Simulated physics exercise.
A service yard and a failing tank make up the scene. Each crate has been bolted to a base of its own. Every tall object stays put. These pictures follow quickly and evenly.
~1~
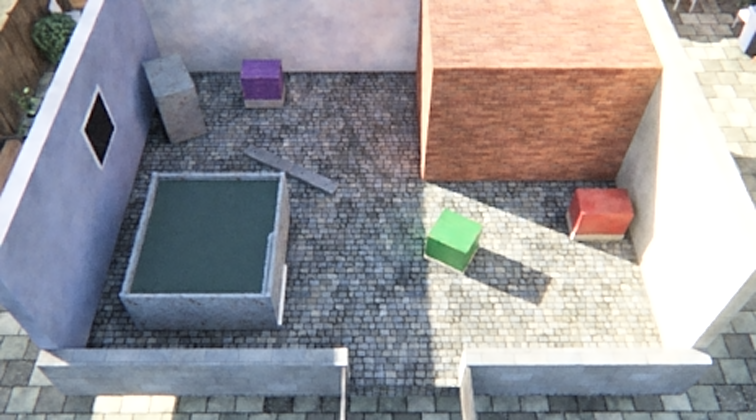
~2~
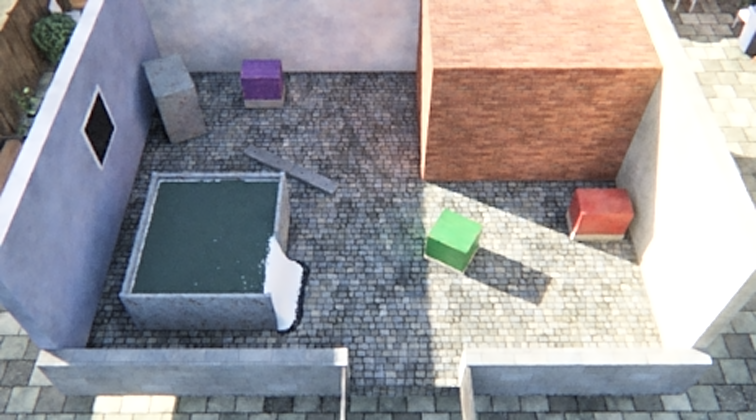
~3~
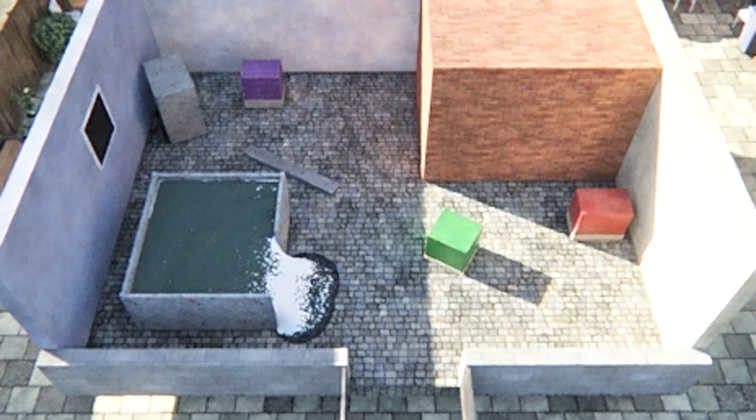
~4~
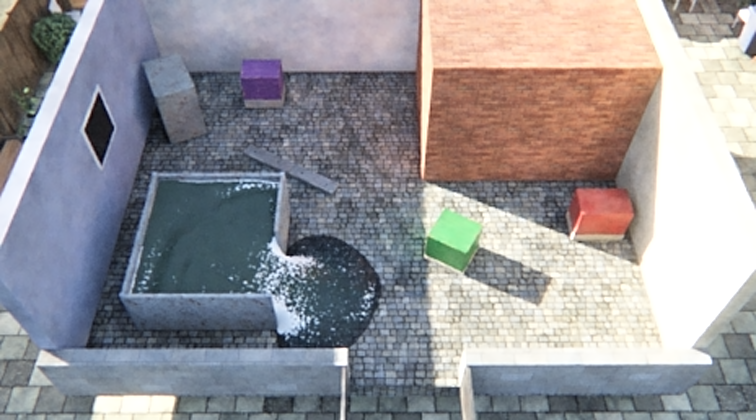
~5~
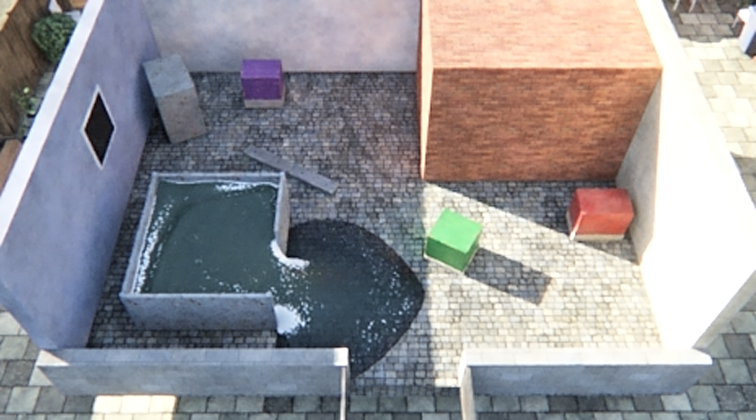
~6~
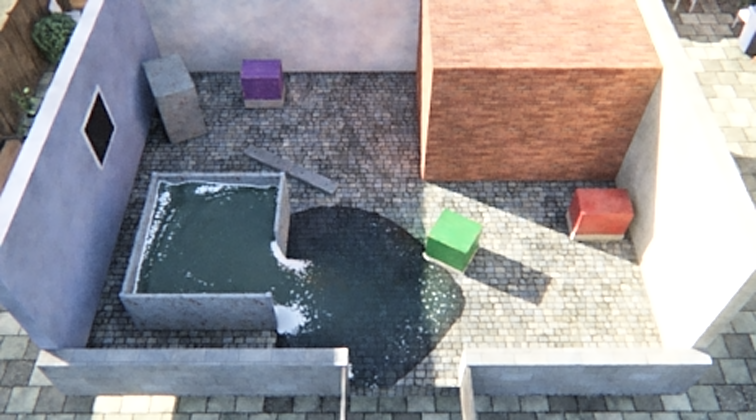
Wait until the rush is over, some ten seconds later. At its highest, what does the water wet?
In order: The purple crate is unaffected by the water, the red crate is affected by the water, the green crate is affected by the water.
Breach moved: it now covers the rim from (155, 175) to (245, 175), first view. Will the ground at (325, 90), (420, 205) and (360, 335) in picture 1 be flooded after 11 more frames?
The first comes out soaked, the second untouched, the third untouched.
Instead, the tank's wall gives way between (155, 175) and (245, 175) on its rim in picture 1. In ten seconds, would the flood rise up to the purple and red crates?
I expect purple goes wet while red remains untouched.
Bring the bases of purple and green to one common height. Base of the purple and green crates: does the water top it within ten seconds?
Taking them in turn, the purple crate gets reached and the green crate gets reached.
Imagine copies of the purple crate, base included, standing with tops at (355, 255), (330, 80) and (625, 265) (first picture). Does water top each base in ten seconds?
Well, the first one gets caught, the next one stays clear of it, and the final one gets caught.
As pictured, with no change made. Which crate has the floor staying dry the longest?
Pick: The crate marked purple.
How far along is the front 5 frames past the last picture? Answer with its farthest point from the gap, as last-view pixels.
Close to (635, 325).
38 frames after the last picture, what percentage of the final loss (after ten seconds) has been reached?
Near 60 in a hundred.
A moment on, water covers 35 % of the floor; the purple crate not reached, the red crate not reached, the green crate water round its plinth.
Next, water covers 45 % of the floor; the purple crate not reached, the red crate water round its plinth, the green crate water round its plinth.
Then, water covers 50 % of the floor; the purple crate not reached, the red crate water round its plinth, the green crate water round its plinth.
Later, water covers 65 % of the floor; the purple crate water round its plinth, the red crate water round its plinth, the green crate water round its plinth.
In the end, water covers 90 % of the floor; the purple crate stayed above the water, the red crate was topped, the green crate was topped.
